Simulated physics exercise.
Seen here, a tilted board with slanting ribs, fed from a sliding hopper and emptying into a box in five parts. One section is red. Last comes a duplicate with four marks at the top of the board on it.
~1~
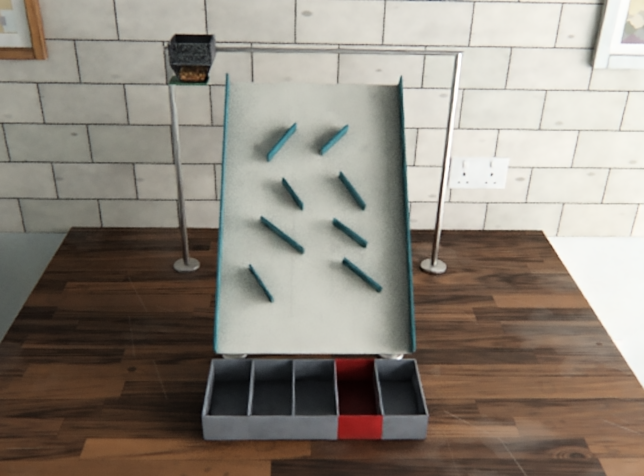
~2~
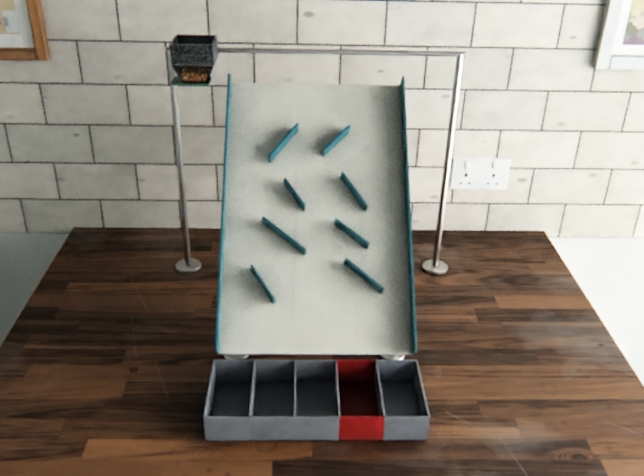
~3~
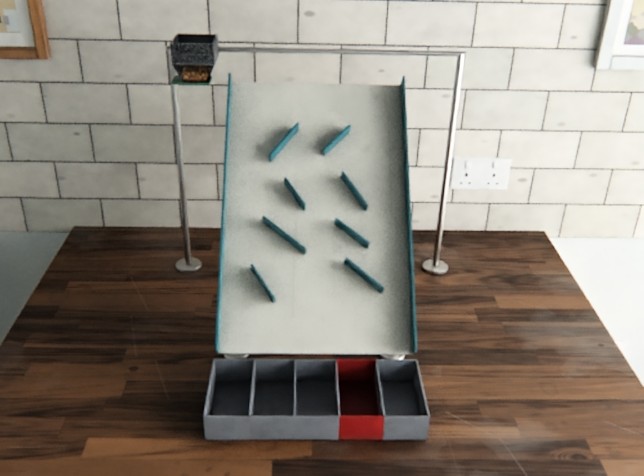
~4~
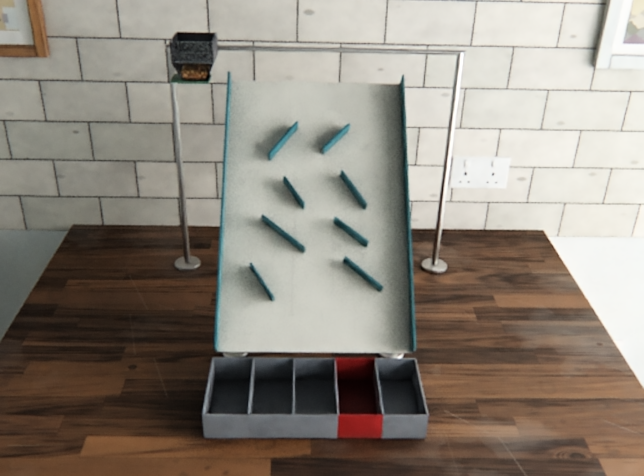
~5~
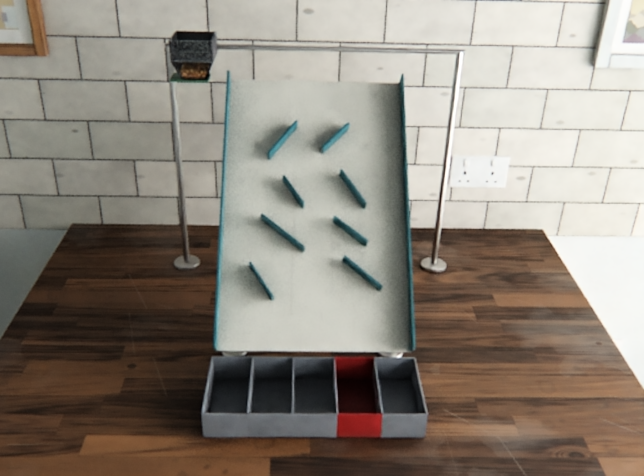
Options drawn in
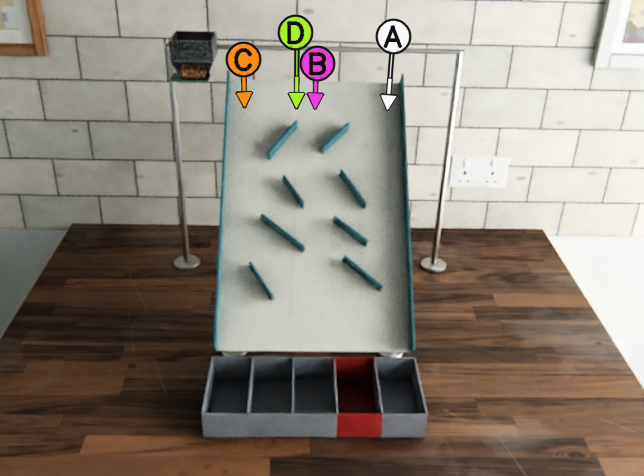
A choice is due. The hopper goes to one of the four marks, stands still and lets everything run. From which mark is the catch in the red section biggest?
Use mark B.
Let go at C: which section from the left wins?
The first from the left.
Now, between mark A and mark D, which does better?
The answer is D.
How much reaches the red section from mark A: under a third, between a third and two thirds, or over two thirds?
It is under a third.
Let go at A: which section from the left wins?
The fifth.
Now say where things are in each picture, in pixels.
Hopper at (194, 74), roasted chickpeas, door shut, in the first picture.
Ribs (269, 156) to (298, 123), (324, 150) to (350, 125), (285, 178) to (305, 206), in the second picture.
Ribs (342, 171) to (368, 205), (263, 216) to (306, 249), (336, 218) to (369, 243), in the third picture.
Ribs (250, 263) to (273, 297), (345, 257) to (383, 288), in the fourth picture.
Red section at (359, 424), number 4 of 5 from the left, in the fifth picture.
On the marked copy, mark A meets the board at (387, 104); mark B meets the board at (315, 103); mark C meets the board at (244, 101); mark D meets the board at (296, 102).
For mark A, a stray few in the red section, nearly all in other sections, a stray few outside the box.
For mark B, about half in the red section, about half in other sections.
For mark C, a small part in the red section, nearly all in other sections.
For mark D, about a quarter in the red section, most in other sections.
